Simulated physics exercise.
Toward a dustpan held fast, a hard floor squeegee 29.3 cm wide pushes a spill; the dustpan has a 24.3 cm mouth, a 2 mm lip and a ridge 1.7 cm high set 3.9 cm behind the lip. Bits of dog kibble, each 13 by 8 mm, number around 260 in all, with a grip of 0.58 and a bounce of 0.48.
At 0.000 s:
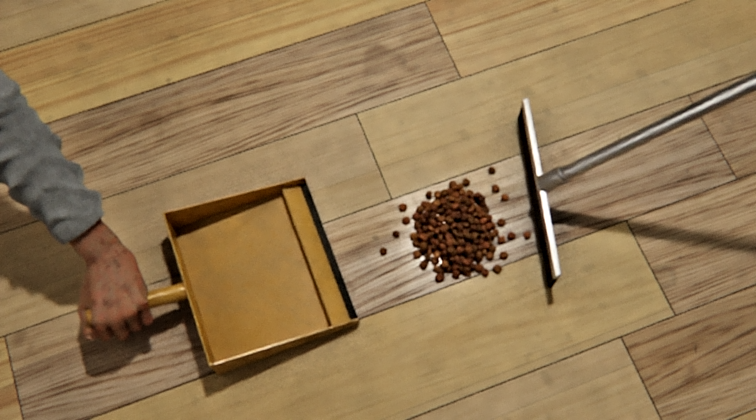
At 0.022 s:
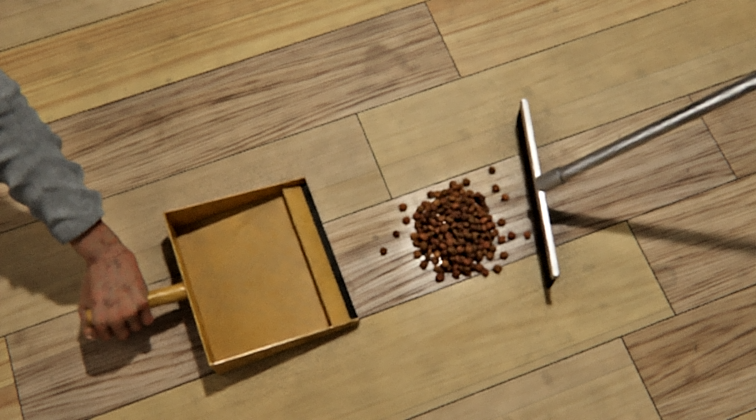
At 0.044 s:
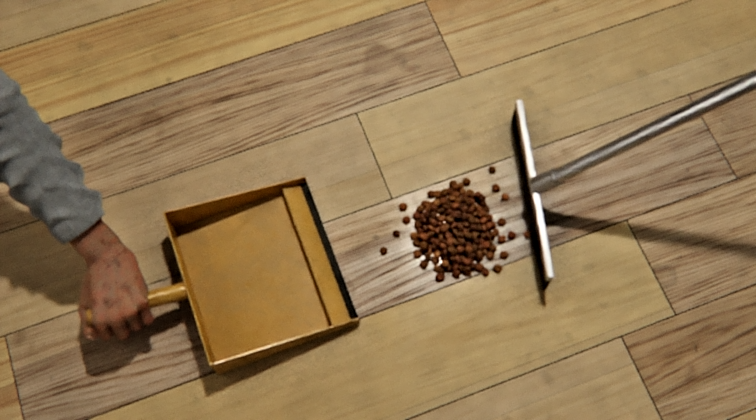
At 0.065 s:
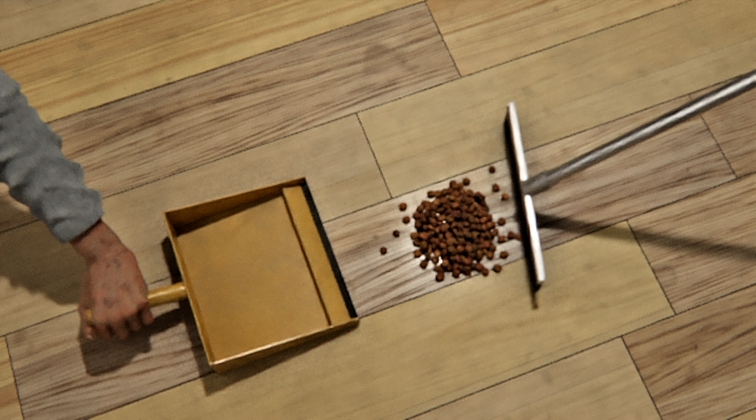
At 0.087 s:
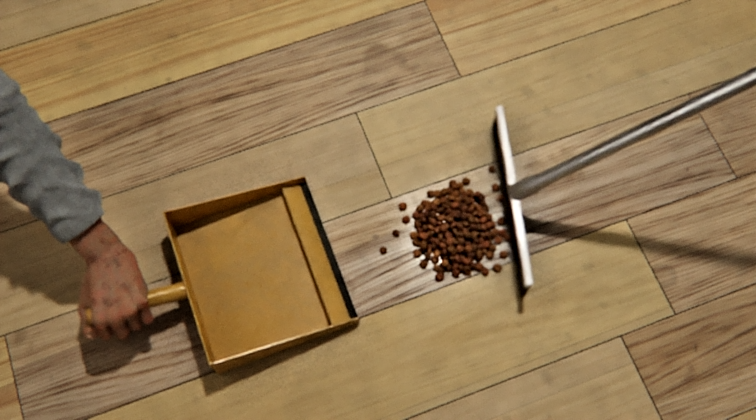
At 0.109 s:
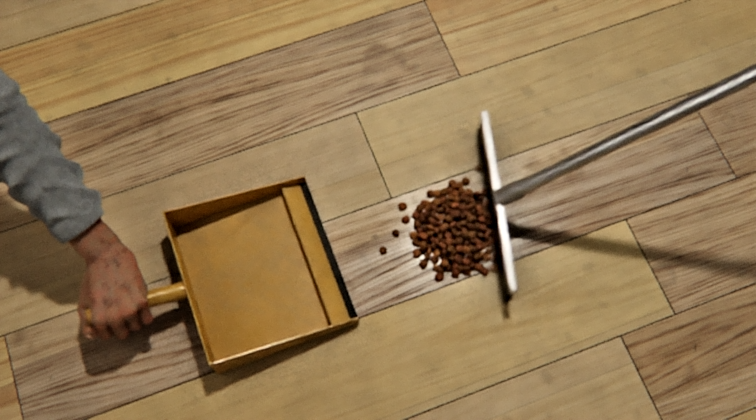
The footage shows a hand holding a yellow dustpan still on a wooden floor while a long-handled squeegee slides left, meets a pile of small brown kibble pieces, and pushes those along its right edge slightly leftward.
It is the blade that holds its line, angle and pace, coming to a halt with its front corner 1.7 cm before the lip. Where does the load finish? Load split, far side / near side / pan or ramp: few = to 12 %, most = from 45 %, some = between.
Split - past the pan's far side: Few, past the pan's near side: Few, in the pan or on its ramp: Some.
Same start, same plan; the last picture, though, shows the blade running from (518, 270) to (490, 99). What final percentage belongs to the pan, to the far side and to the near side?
That ends as pan 30, far 15, and near 5.
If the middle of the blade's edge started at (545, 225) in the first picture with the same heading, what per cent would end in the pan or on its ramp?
It would come to about 35 in a hundred.
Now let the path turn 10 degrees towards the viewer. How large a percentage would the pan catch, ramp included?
Estimate: 30 % in pan or on ramp.
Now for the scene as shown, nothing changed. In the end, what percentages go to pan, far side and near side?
Far side 5; near side 5; pan 40.
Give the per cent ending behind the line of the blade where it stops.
Some 0 percent of it.
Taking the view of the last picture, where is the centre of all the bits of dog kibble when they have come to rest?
After settling, the middle sits near (331, 252).
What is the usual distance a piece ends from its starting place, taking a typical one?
Median: Approx. 20 cm.
After 0.21 s, middle of the blade 14 cm from the lip; 0 % over the lip, far side 0 %, near side 5 %.
Then, at 0.27 s, middle of the blade 8 cm from the lip; 0 % over the lip, far side 0 %, near side 5 %.
Then, at 0.48 s, middle of the blade 5 cm from the lip; 40 % over the lip, far side 5 %, near side 5 %.
At rest (1.1 s), far side 5 %, near side 5 %, pan 40 %, in front of the lip or behind the blade 50 %.
